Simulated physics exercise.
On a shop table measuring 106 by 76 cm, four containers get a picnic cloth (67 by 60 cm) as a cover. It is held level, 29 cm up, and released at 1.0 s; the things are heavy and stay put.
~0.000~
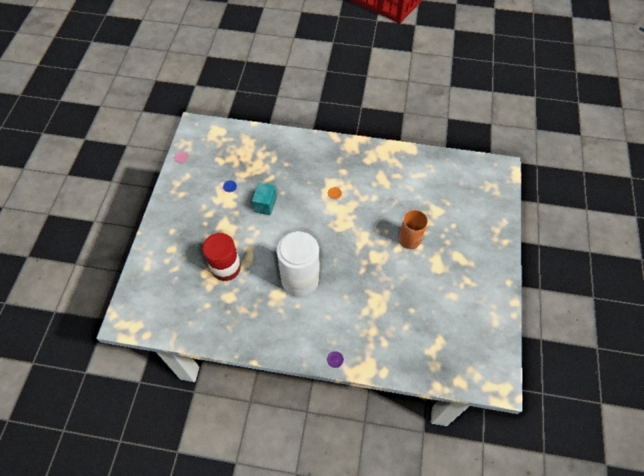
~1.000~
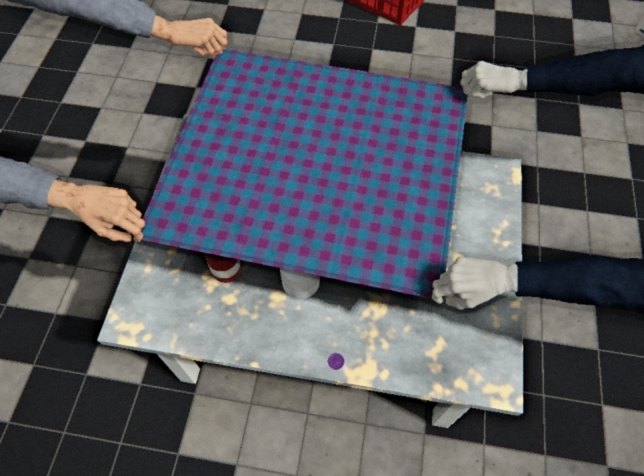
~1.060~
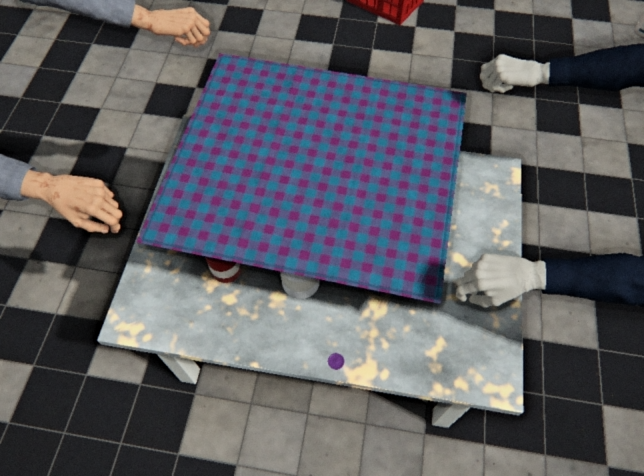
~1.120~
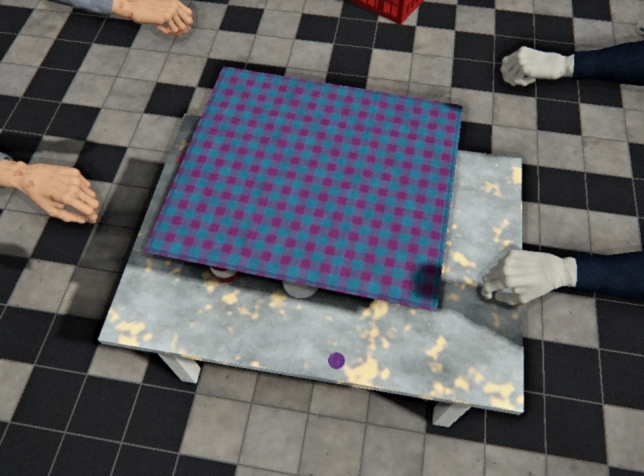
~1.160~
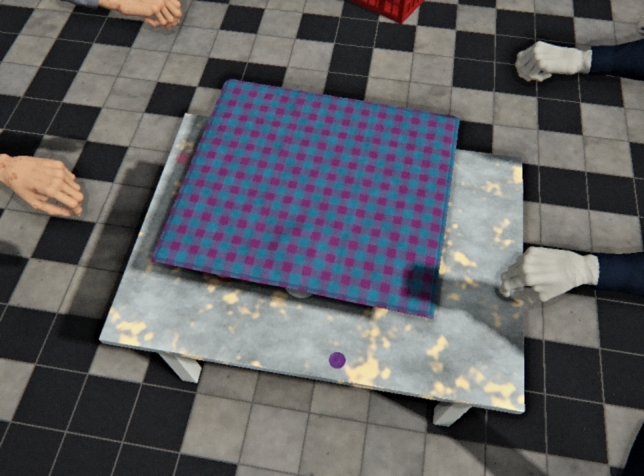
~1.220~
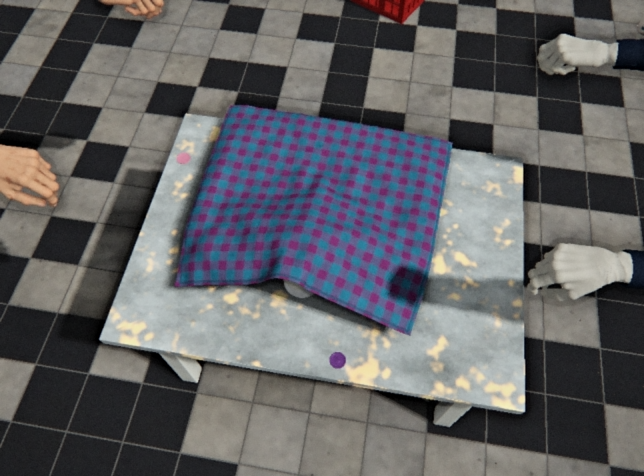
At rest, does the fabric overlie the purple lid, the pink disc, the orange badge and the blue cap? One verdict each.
The purple lid stays uncovered, the pink disc remains in the open, the orange badge gets covered, the blue cap gets covered.
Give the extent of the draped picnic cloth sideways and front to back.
About 68 cm by 56 cm.
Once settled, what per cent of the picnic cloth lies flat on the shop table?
About 30 per cent.
At 1.4 s, 30 % of it is down, spanning 68 by 58 cm, above blue cap, orange badge.
At 1.6 s, 30 % of it is down, spanning 68 by 57 cm, above blue cap, orange badge.
At 1.7 s, 30 % of it is down, spanning 68 by 57 cm, above blue cap, orange badge.
At 1.9 s, 30 % of it is down, spanning 68 by 56 cm, above blue cap, orange badge.
At 2.7 s, 30 % of it is down, spanning 68 by 56 cm, above blue cap, orange badge.
